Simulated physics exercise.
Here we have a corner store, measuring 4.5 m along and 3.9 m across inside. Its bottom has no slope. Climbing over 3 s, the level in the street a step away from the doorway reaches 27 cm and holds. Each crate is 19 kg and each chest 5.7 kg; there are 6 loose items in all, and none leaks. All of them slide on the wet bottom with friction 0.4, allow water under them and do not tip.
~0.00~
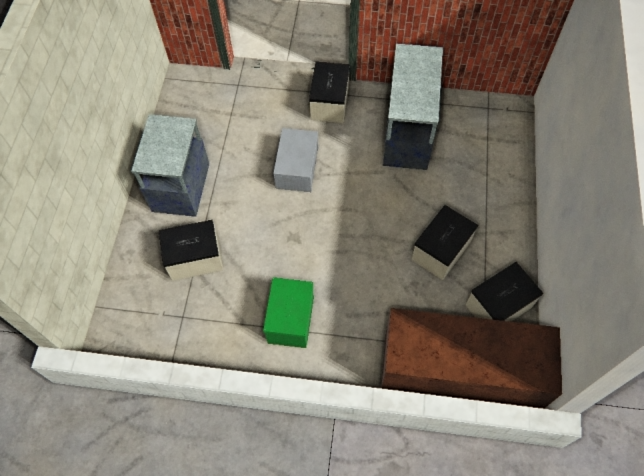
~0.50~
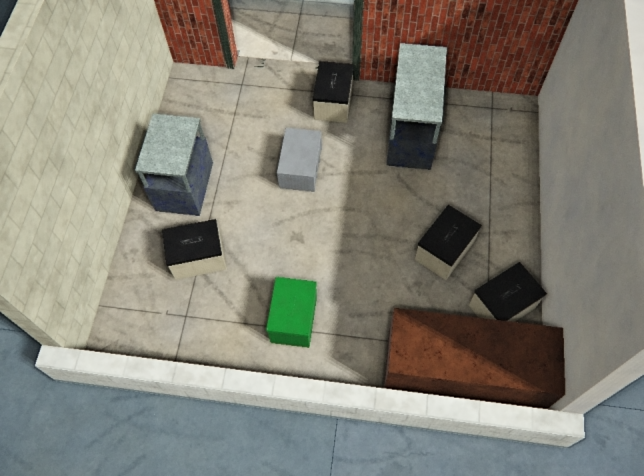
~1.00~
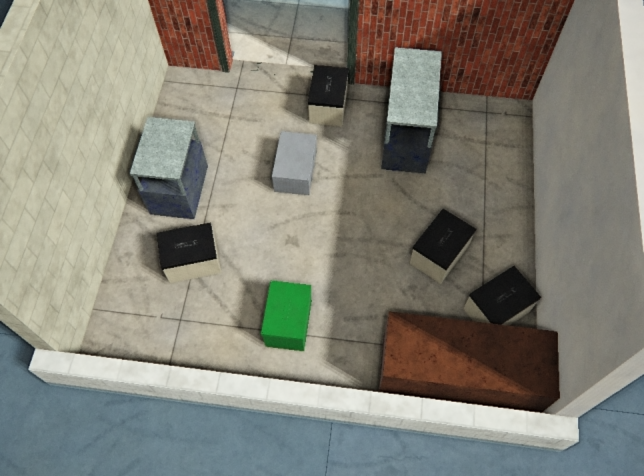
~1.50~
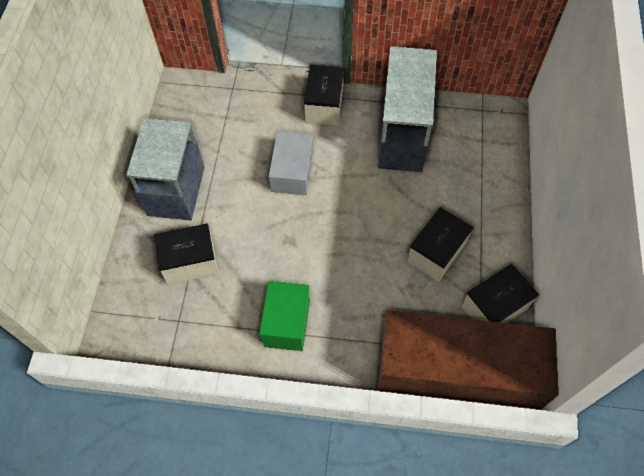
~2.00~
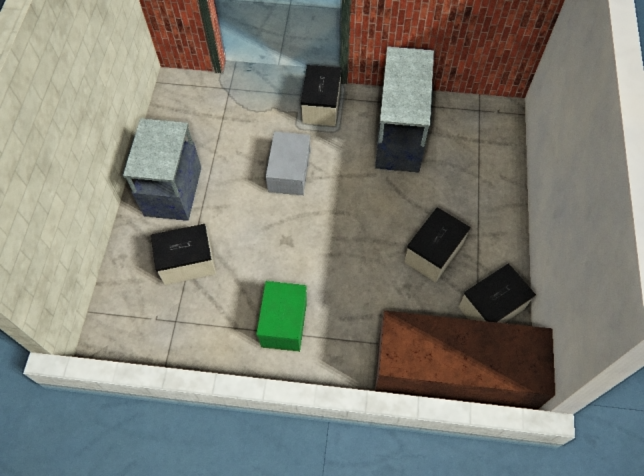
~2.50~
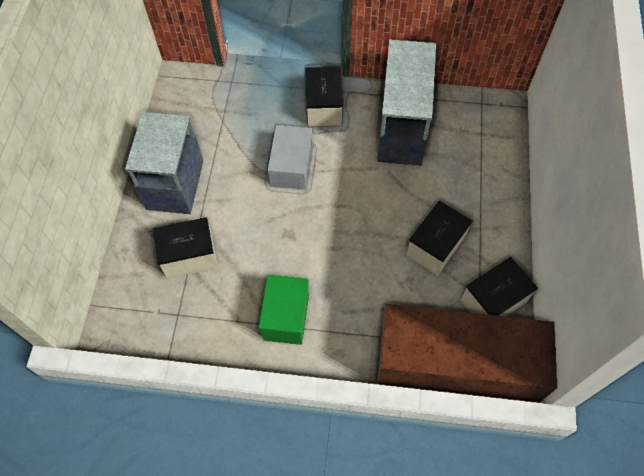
A bright green chest sits near the front of a roofless room with pale side walls and red brick at the back, seen from high above. Black-topped crates, a grey block, two pale-topped stands and a long rusty-brown counter stand around it. Blue water covers the ground outside, then enters through the back doorway and spreads around the nearest crate and grey block, while the view sways slightly.
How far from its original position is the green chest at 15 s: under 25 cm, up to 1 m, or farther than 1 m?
Farther than 1 m.
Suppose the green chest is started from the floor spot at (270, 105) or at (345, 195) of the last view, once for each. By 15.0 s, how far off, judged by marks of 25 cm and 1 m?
Goes far off, then goes far off.
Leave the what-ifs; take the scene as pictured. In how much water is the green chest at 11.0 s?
Close to 17 centimetres.
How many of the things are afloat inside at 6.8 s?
Total: 6.
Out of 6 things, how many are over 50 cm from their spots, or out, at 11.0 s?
By then the count is 6.
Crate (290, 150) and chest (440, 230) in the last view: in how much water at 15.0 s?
First roughly 19 cm, second roughly 18 cm.
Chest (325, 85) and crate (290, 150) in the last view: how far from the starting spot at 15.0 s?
First 200 cm, then 60 cm.
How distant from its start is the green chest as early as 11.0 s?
Around 120 centimetres.
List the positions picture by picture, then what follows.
In the first frame, the green chest at (289, 306) rests on the ground; water covers 0.0 m2; 0 of 6 have shifted.
In the second frame, the green chest at (292, 305) rests on the ground; water covers 0.0 m2; 0 of 6 have shifted.
In the third frame, the green chest at (287, 309), on the bottom; water covers 0.0 m2; 0 of 6 have shifted.
In the fourth frame, the green chest at (285, 309), on the bottom; water covers 0.0 m2; 0 of 6 have shifted.
In the fifth frame, the green chest at (282, 309), on the bottom; 0.5 m2 under water; 0 of 6 have shifted.
In the sixth frame, the green chest at (284, 303), on the bottom; 1.4 m2 under water; 1 of 6 have shifted.
After 3.5 s the green chest is near (284, 303), 0.0 m from its start, aground; 1 afloat.
After 6.8 s the green chest is near (301, 339), 0.4 m from its start, afloat; 6 afloat.
After 11.0 s the green chest is near (406, 250), 1.3 m from its start, afloat; 6 afloat.
After 15.0 s the green chest is near (478, 267), 1.9 m from its start, afloat; 6 afloat.
